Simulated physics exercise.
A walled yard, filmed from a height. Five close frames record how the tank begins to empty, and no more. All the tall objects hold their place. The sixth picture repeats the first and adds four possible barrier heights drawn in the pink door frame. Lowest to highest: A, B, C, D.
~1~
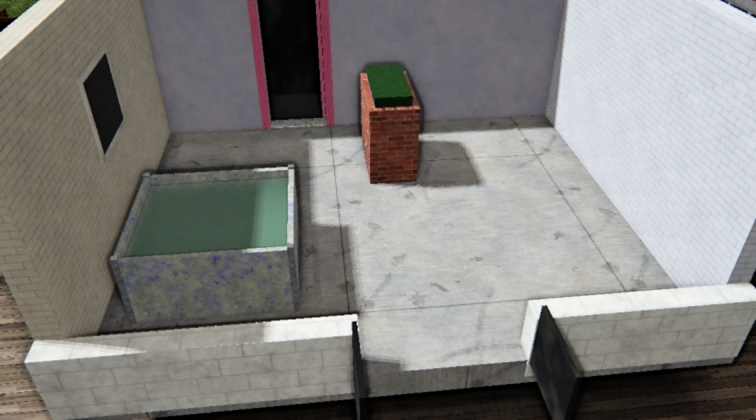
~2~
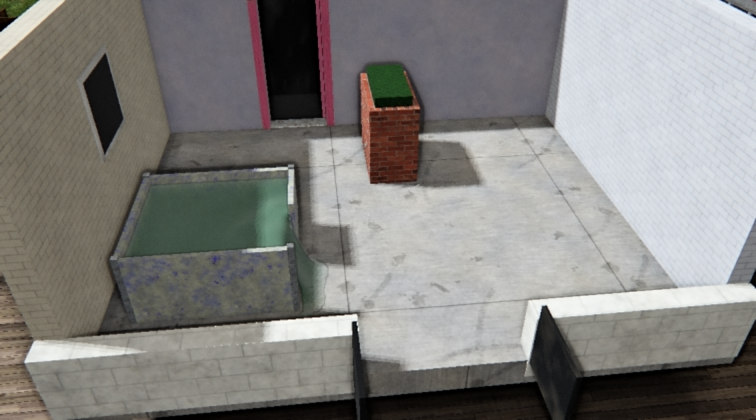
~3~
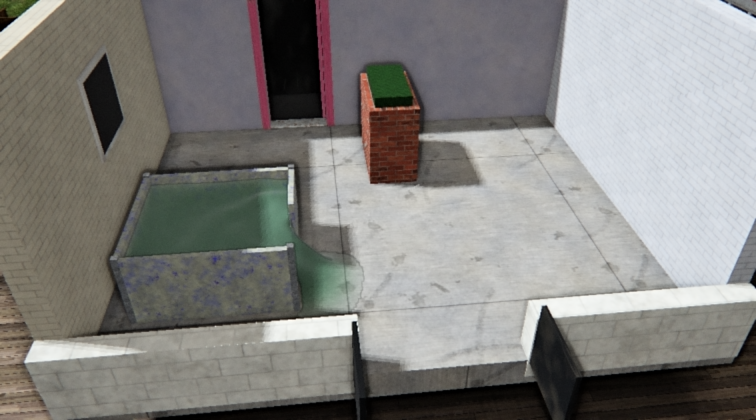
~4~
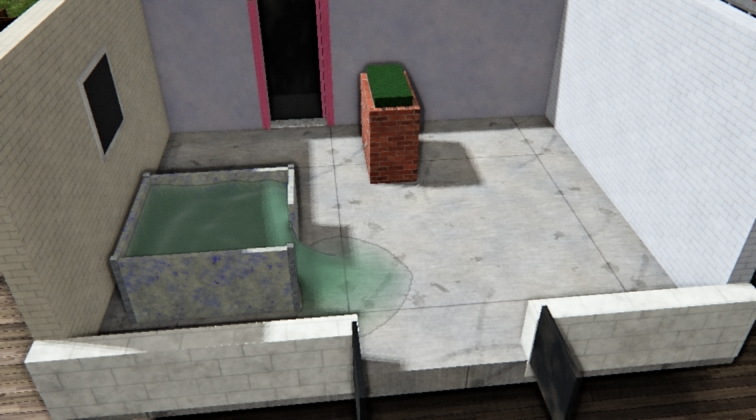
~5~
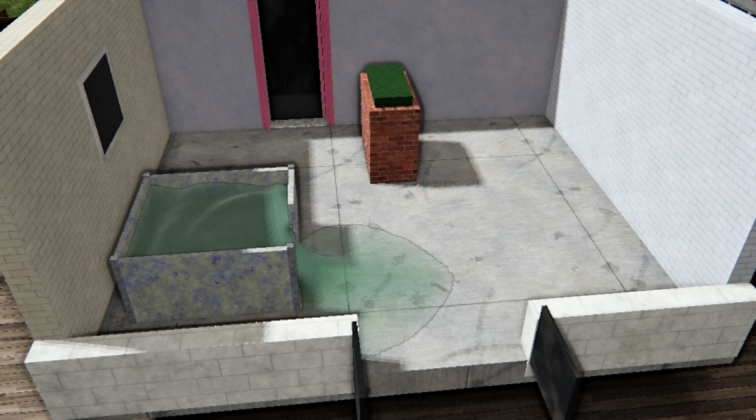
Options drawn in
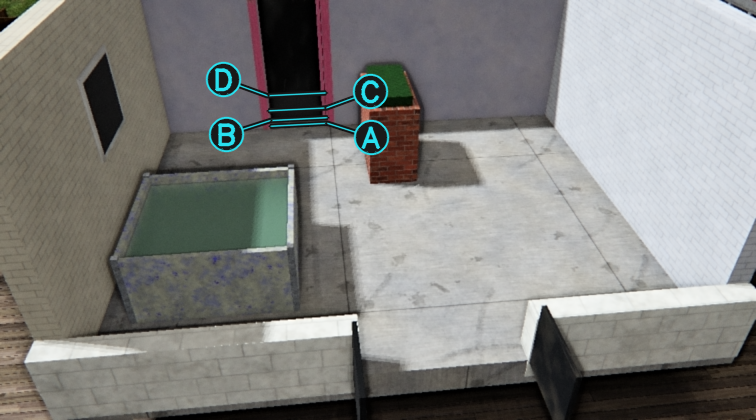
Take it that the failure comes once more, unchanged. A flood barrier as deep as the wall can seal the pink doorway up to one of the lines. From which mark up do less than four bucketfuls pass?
Use line A.
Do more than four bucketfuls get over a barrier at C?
No.
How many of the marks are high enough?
All of them.
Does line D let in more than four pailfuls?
No, that is safe.
On the marked copy, A at (299, 124); B at (298, 119); C at (297, 109); D at (296, 94); from the bottom up A, B, C, D.
Choosing A, nothing gets over.
Choosing B, nothing gets over.
Choosing C, nothing gets over.
Choosing D, nothing gets over.
